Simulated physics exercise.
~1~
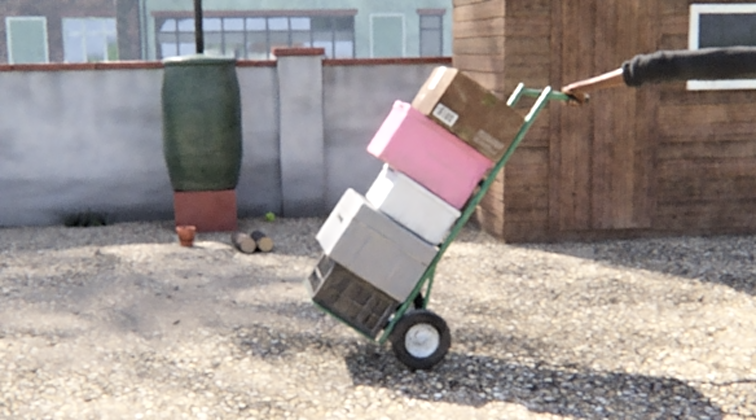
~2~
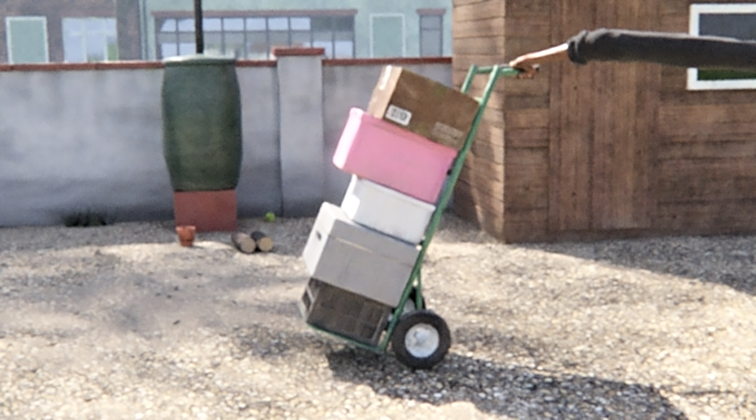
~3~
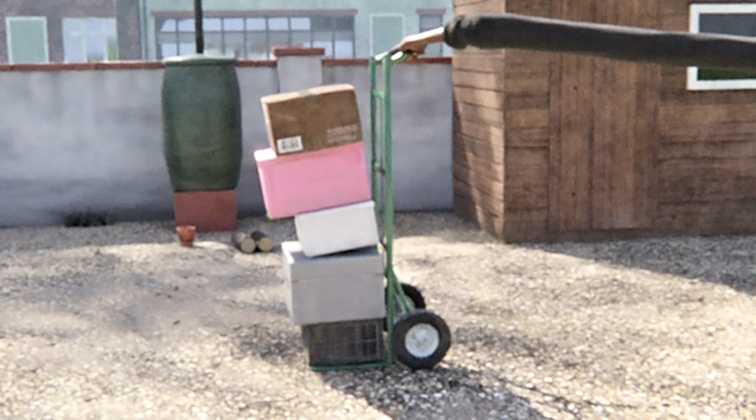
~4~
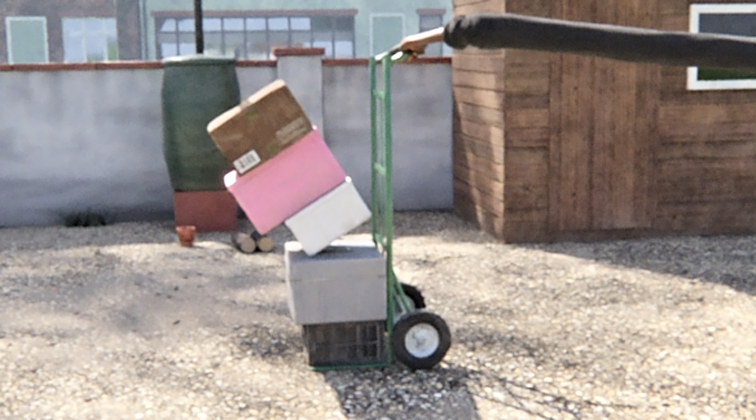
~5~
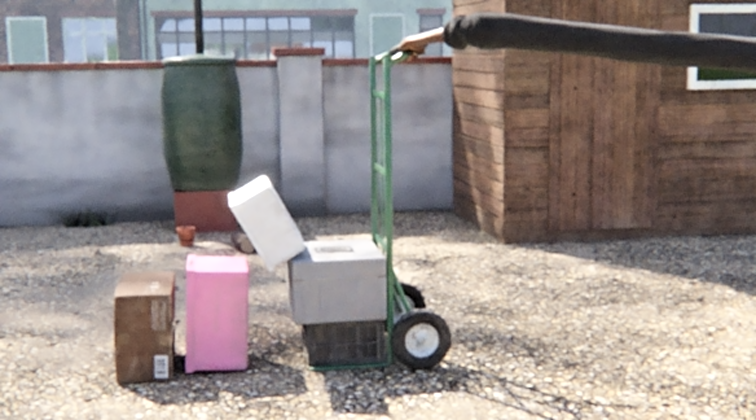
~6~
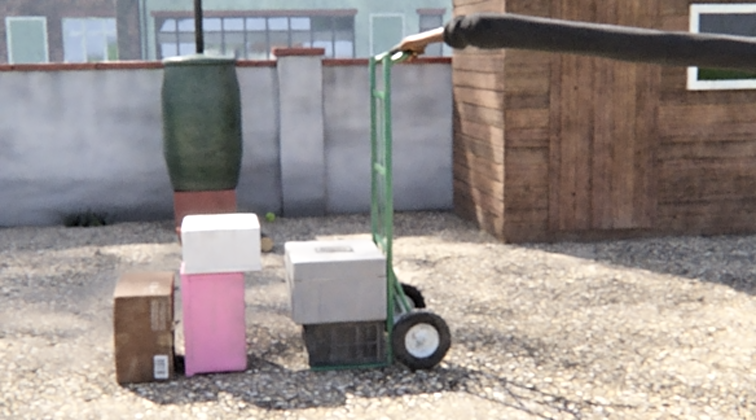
Hand truck swinging upright on gravel, its top three boxes toppling left, the white one ending atop the fallen pink one.
